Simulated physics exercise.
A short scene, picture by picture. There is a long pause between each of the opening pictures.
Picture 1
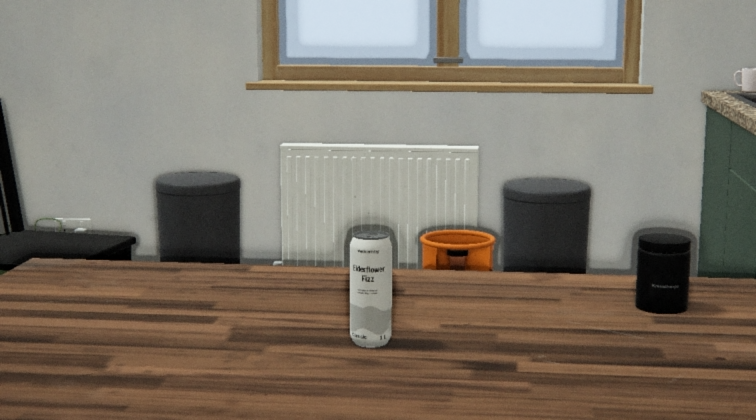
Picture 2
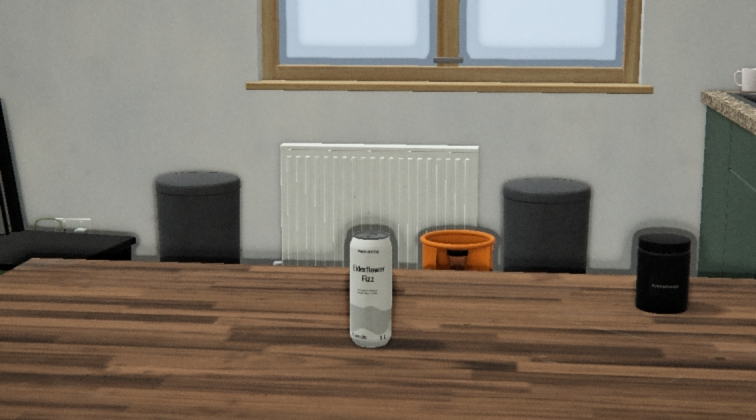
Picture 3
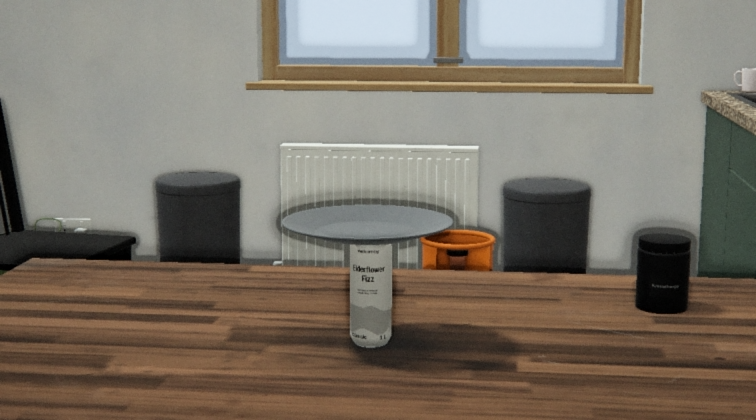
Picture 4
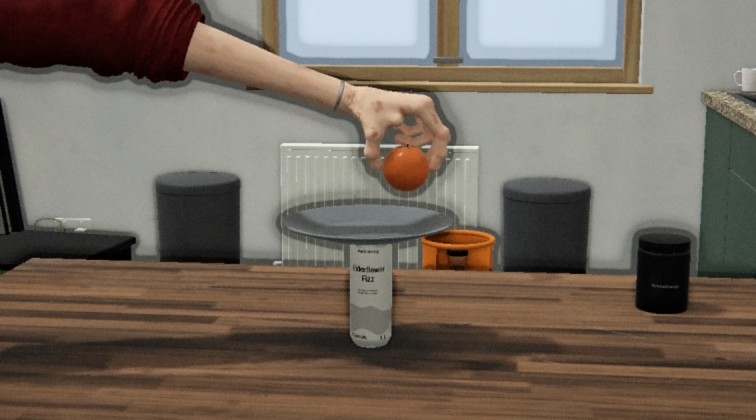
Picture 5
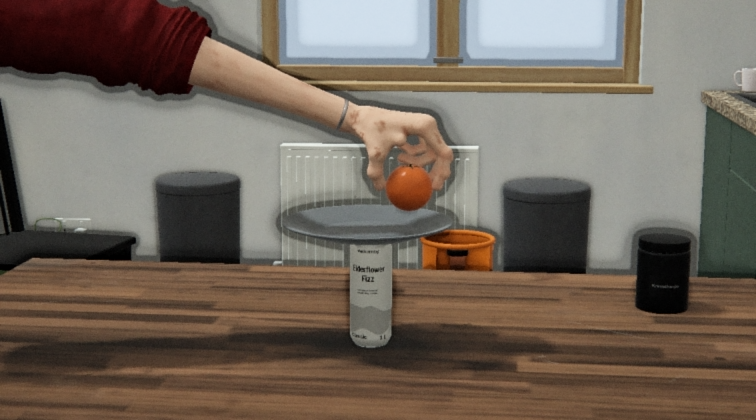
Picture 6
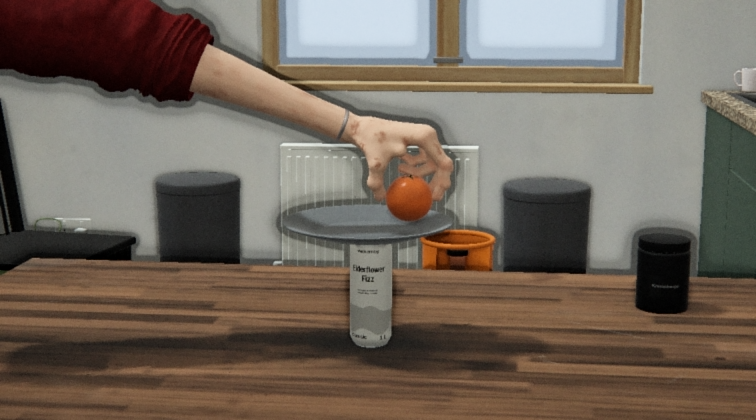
An arm in a red sleeve reaches in from the left over a wooden table, seen from a fixed, nearly level view in a room with a window and white radiator. A white can stands mid-table, a black jar to its right, with dark bins and an orange container behind. A grey plate appears atop the can, then the hand lowers an orange tomato onto the plate's right side, still gripping it.
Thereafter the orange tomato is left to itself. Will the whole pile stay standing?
It stays balanced.
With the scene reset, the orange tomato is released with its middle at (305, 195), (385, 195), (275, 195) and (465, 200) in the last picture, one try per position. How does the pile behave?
Try 1: Stable. Try 2: Stable. Try 3: Falls over. Try 4: Falls over.
Then, 0.20 s after the last picture, nothing has stirred.
Then, 0.50 s after the last picture, orange tomato resting near (409, 199).
At rest, all 4 in place. Seen from the same camera at the end, orange tomato near (409, 199). The pile holds.
